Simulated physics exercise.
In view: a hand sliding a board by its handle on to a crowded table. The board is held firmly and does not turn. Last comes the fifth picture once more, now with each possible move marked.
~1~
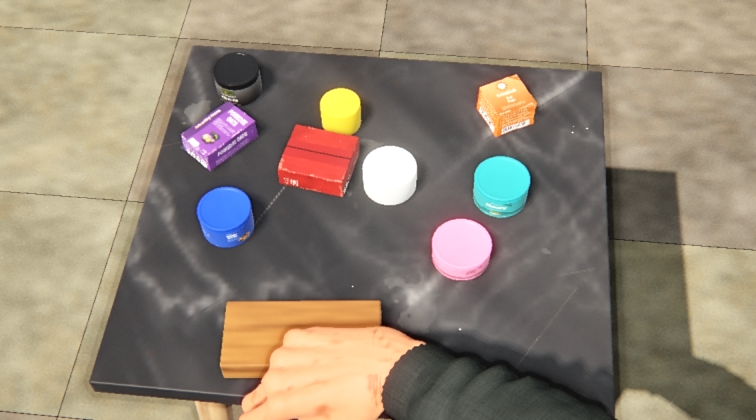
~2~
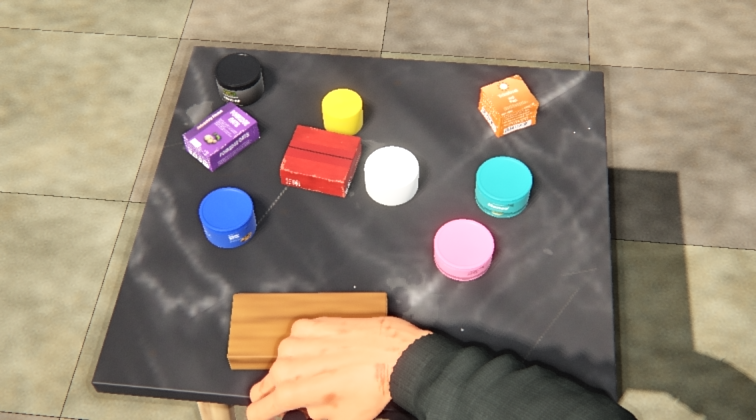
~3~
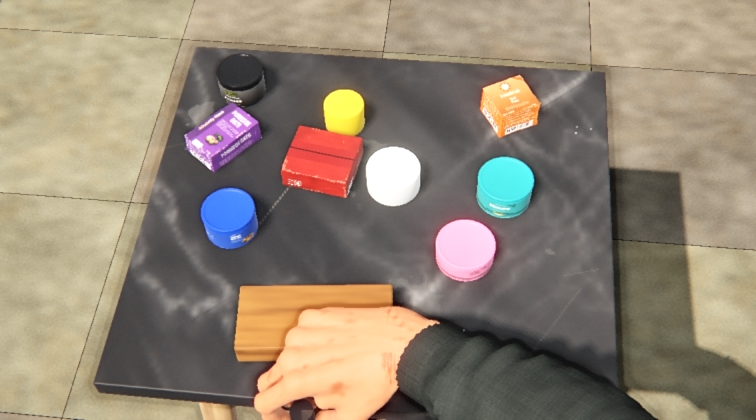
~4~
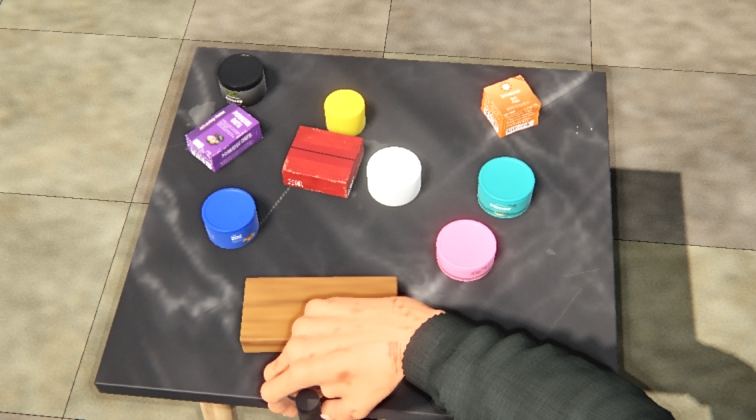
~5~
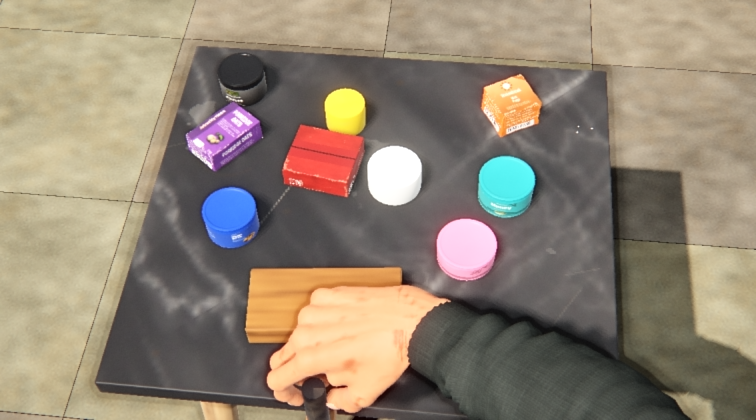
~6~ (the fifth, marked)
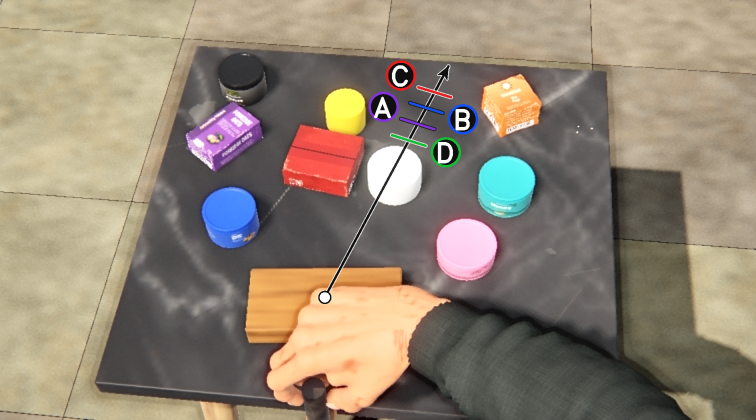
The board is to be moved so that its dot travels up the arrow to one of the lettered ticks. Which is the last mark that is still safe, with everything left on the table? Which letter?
It can go as far as A.
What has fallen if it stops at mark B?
The yellow tin goes over.
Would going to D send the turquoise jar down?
By then, no.
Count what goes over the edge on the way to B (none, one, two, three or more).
One.
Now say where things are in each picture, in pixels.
In the first frame, red box (319, 160); pink jar (461, 250); board (302, 332).
In the second frame, board (308, 324); black jar (240, 80).
In the third frame, board (315, 315); yellow tin (345, 114).
In the fourth frame, board (320, 307); orange box (511, 106).
In the fifth frame, board (325, 298); red box (324, 161); pink jar (466, 250); white pot (395, 176).
On the marked copy, A at (417, 124); B at (426, 108); C at (434, 93); D at (409, 141); the arrow from (325, 297) to (449, 66); the white dot at (325, 297).
Following A. Soon after the start, board (362, 237); purple box (224, 136); black jar (242, 80).
Later, board (395, 175); yellow tin (350, 90); white pot (400, 129).
In the end, board (417, 133); yellow tin (355, 53); white pot (412, 90); nothing has fallen.
As for the rest, B drops the yellow tin; C drops the yellow tin; D is safe but short.
